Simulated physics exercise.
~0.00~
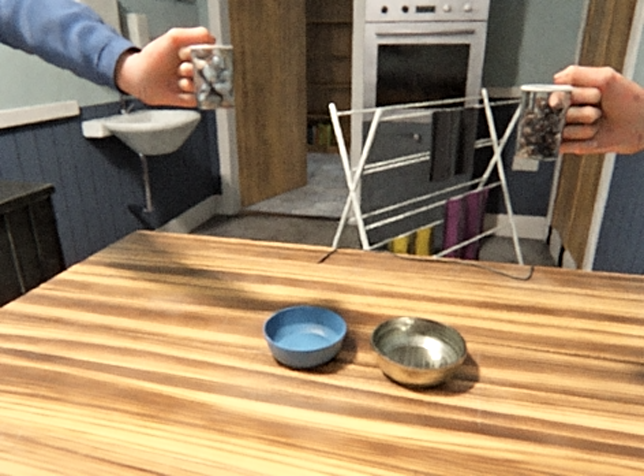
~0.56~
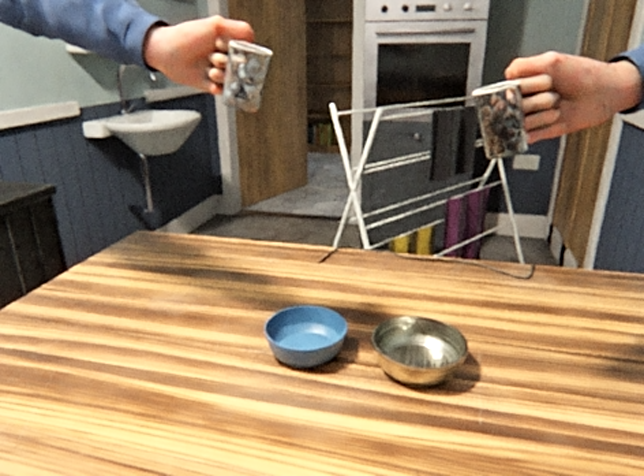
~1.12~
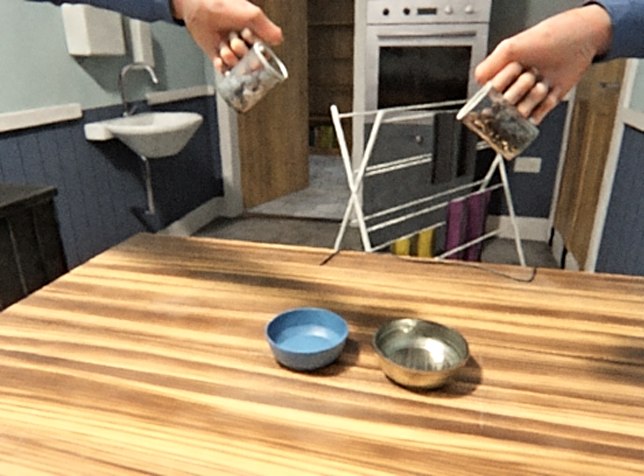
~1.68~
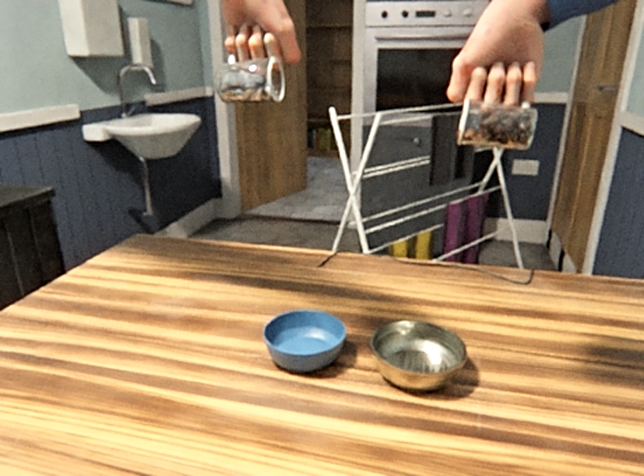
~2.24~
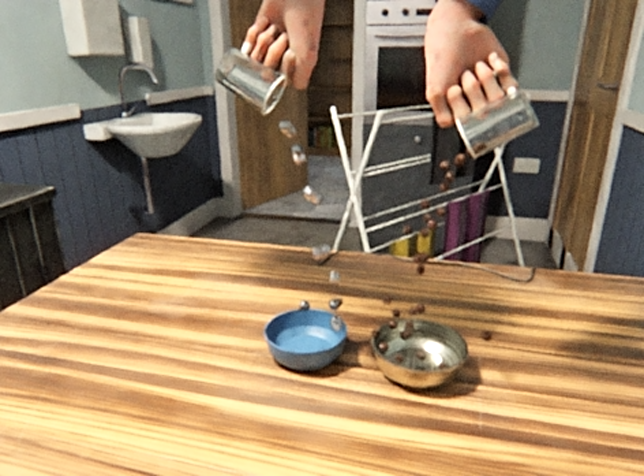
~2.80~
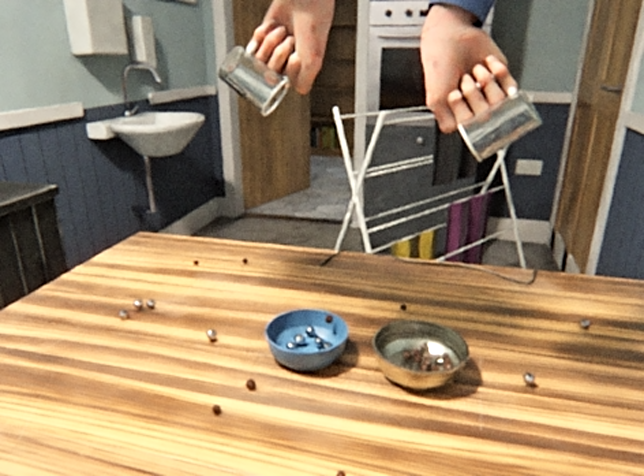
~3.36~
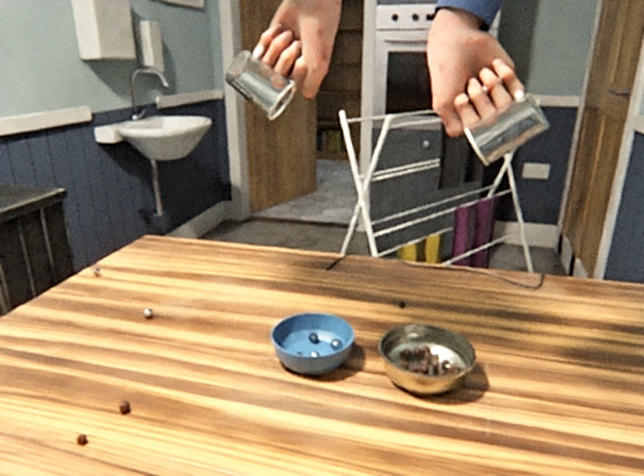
In a room with a sink, an oven and a white drying rack behind, a slightly swaying view looks down across a striped wooden table. A blue bowl sits left of a metallic one, while two hands hold patterned or clear cups of small pieces above and behind them. The hands tilt the cups onto their sides, then turn them over. Greyish beads fall from the left cup and brown bits from the right, some landing in the bowls and others scattering across the table. Finally, both bowls hold some pieces, a few strays remain on the tabletop, and the emptied cups stay tipped.
